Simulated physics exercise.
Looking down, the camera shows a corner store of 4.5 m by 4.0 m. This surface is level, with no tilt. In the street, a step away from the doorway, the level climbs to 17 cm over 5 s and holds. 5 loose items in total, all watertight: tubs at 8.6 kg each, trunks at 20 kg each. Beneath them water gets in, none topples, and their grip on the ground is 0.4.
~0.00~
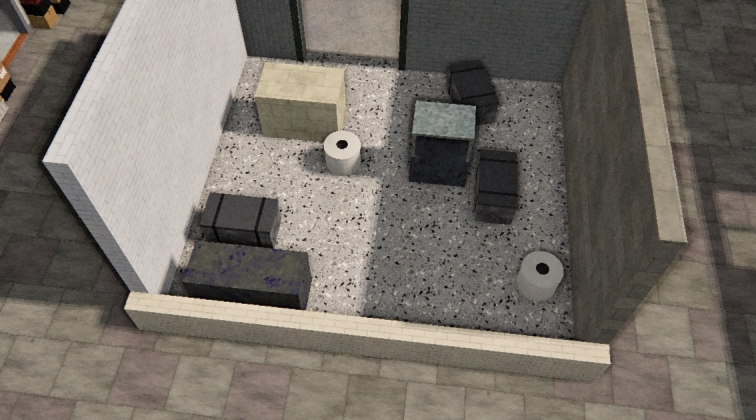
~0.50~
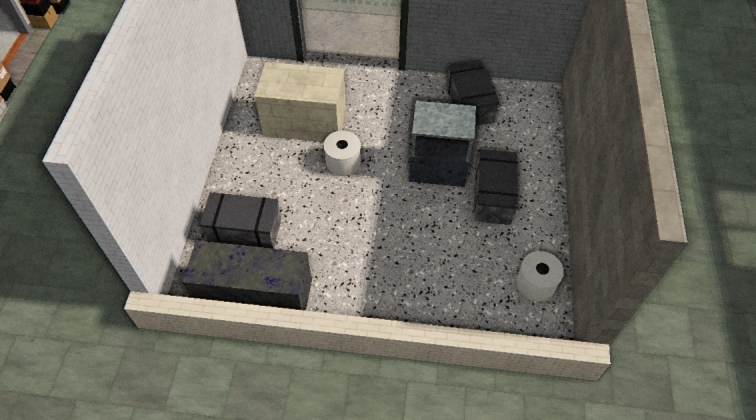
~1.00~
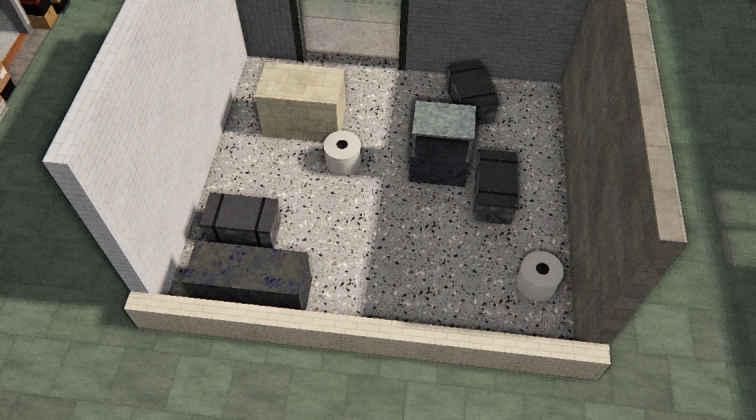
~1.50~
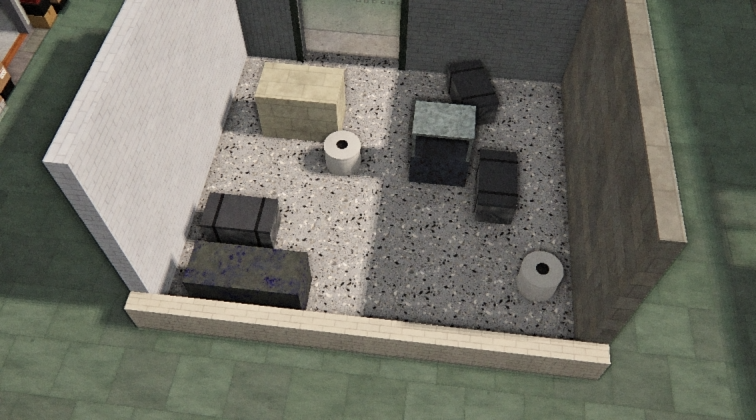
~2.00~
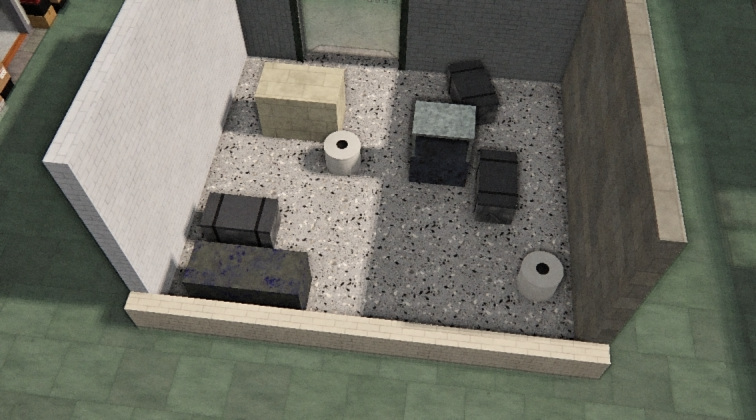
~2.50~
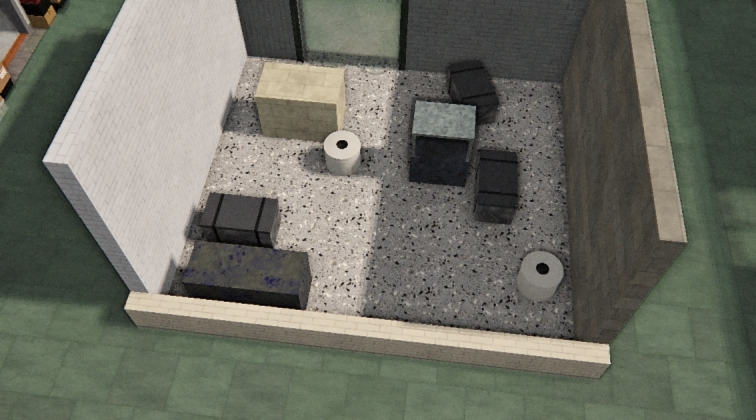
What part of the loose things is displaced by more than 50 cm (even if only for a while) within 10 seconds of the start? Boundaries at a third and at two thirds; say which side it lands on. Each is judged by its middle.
It lands short of a third.
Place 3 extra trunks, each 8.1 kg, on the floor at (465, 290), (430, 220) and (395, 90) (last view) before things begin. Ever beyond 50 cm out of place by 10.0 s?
So, in the order asked, it's not far enough, too far and too far.
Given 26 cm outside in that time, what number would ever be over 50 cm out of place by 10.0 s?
Result: 2.
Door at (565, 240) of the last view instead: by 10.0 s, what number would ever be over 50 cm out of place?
That would give 0.
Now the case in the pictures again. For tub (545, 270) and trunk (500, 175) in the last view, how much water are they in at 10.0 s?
First roughly 5 cm, second roughly 2 cm.
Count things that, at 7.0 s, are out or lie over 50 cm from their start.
The answer is 0.
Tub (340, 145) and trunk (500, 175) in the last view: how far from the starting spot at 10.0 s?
0 cm, 0 cm.
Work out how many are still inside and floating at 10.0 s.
Count: 0.
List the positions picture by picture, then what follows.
In the first picture, a tub at (342, 145) rests on the ground; a trunk at (473, 83), on the bottom; water covers 0.0 m2; 0 of 5 have shifted.
In the second picture, a tub at (342, 145), on the bottom; a trunk at (473, 83) rests on the ground; 0.0 m2 under water; 0 of 5 have shifted.
In the third picture, a tub at (342, 145) rests on the ground; a trunk at (473, 83), on the bottom; 0.0 m2 under water; 0 of 5 have shifted.
In the fourth picture, a tub at (342, 145) rests on the ground; a trunk at (473, 83), on the bottom; 0.0 m2 under water; 0 of 5 have shifted.
In the fifth picture, a tub at (342, 145) rests on the ground; a trunk at (473, 83) rests on the ground; 0.0 m2 under water; 0 of 5 have shifted.
In the sixth picture, a tub at (342, 145) rests on the ground; a trunk at (473, 83) rests on the ground; water covers 0.1 m2; 0 of 5 have shifted.
After 3.5 s 0 of 5 are over 50 cm from their spots; 0 afloat.
After 4.5 s 0 of 5 are over 50 cm from their spots; 0 afloat.
After 7.0 s 0 of 5 are over 50 cm from their spots; 0 afloat.
After 10.0 s 0 of 5 are over 50 cm from their spots, and 0 have been at some point; 0 afloat.
